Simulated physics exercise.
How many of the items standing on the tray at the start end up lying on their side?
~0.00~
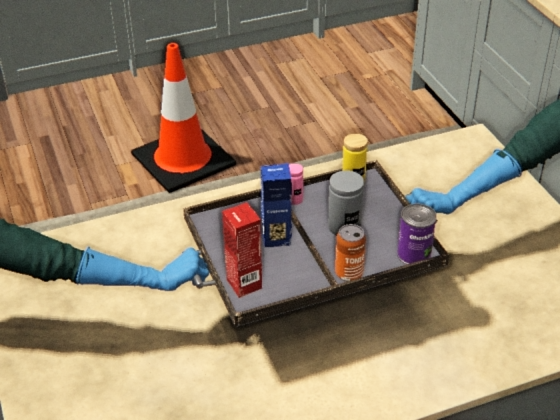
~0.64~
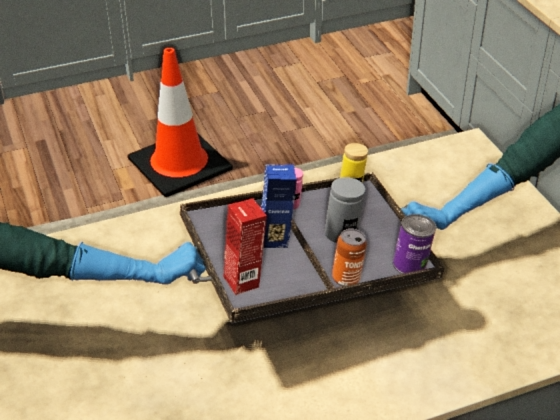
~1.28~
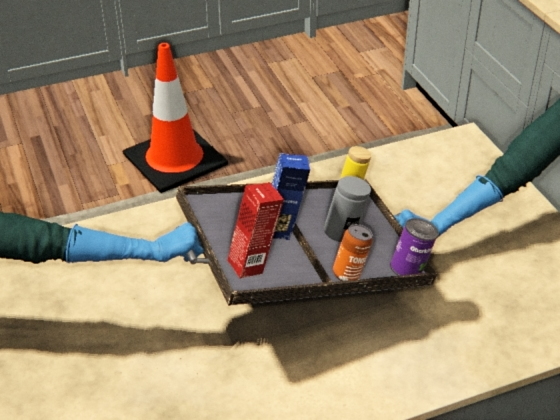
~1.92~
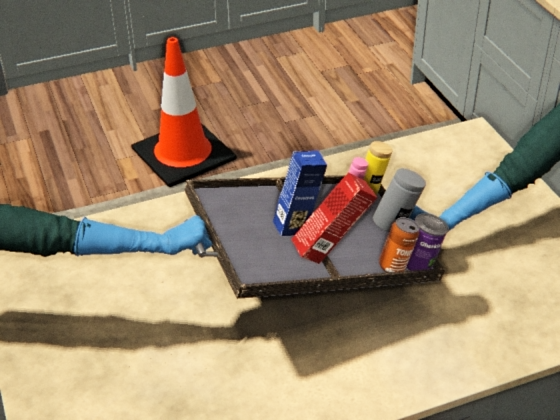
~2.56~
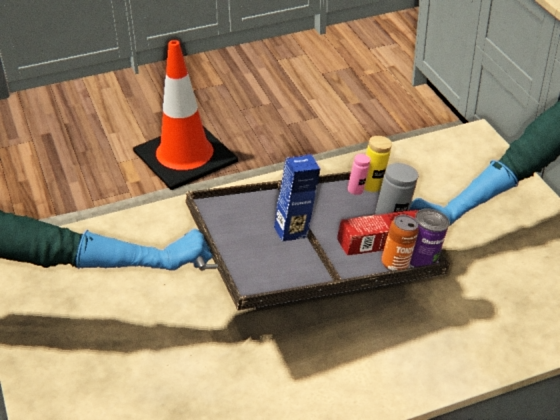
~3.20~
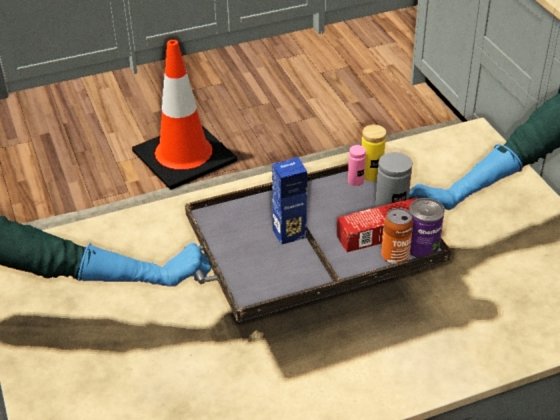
One of them does. The red carton is lying on its side at the end, while the others are upright.
